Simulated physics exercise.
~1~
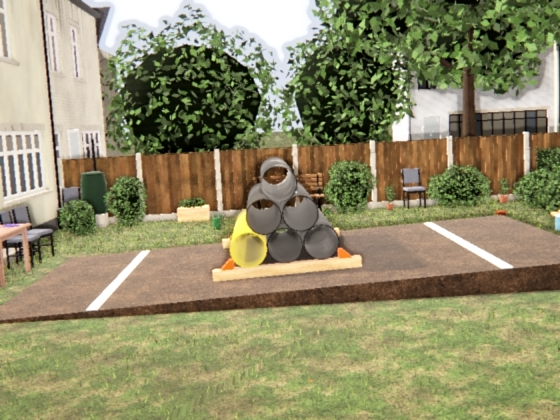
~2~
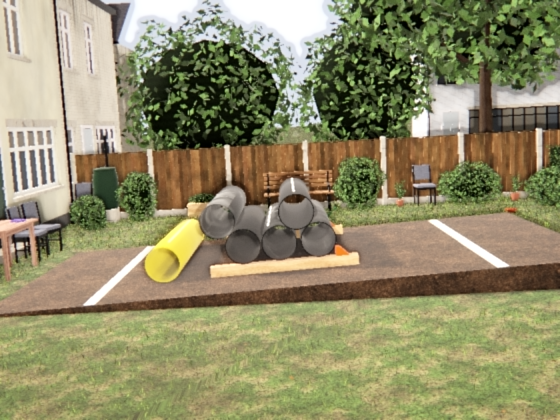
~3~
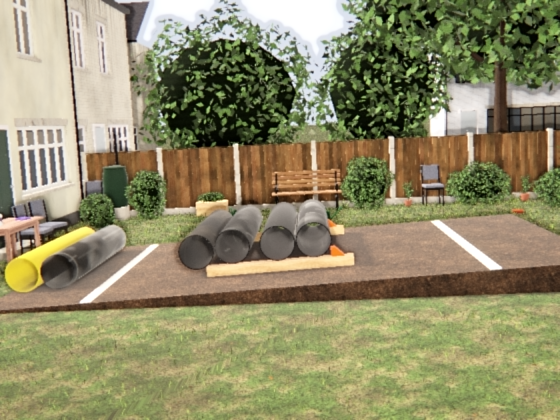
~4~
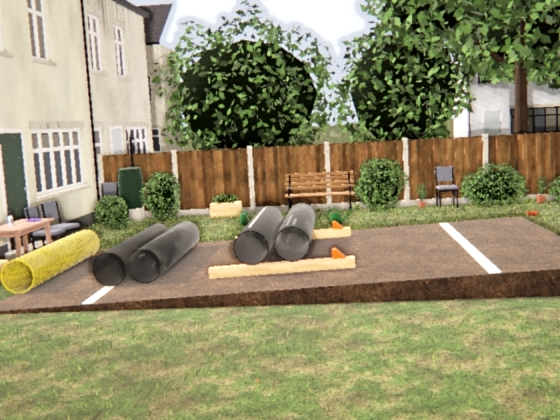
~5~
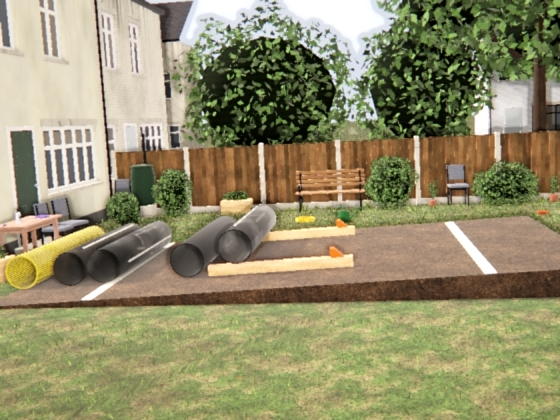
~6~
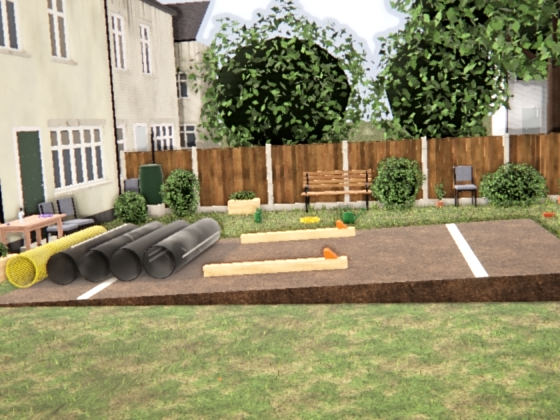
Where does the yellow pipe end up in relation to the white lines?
The yellow pipe ends up beyond the left white line, at the far left of the row of pipes.
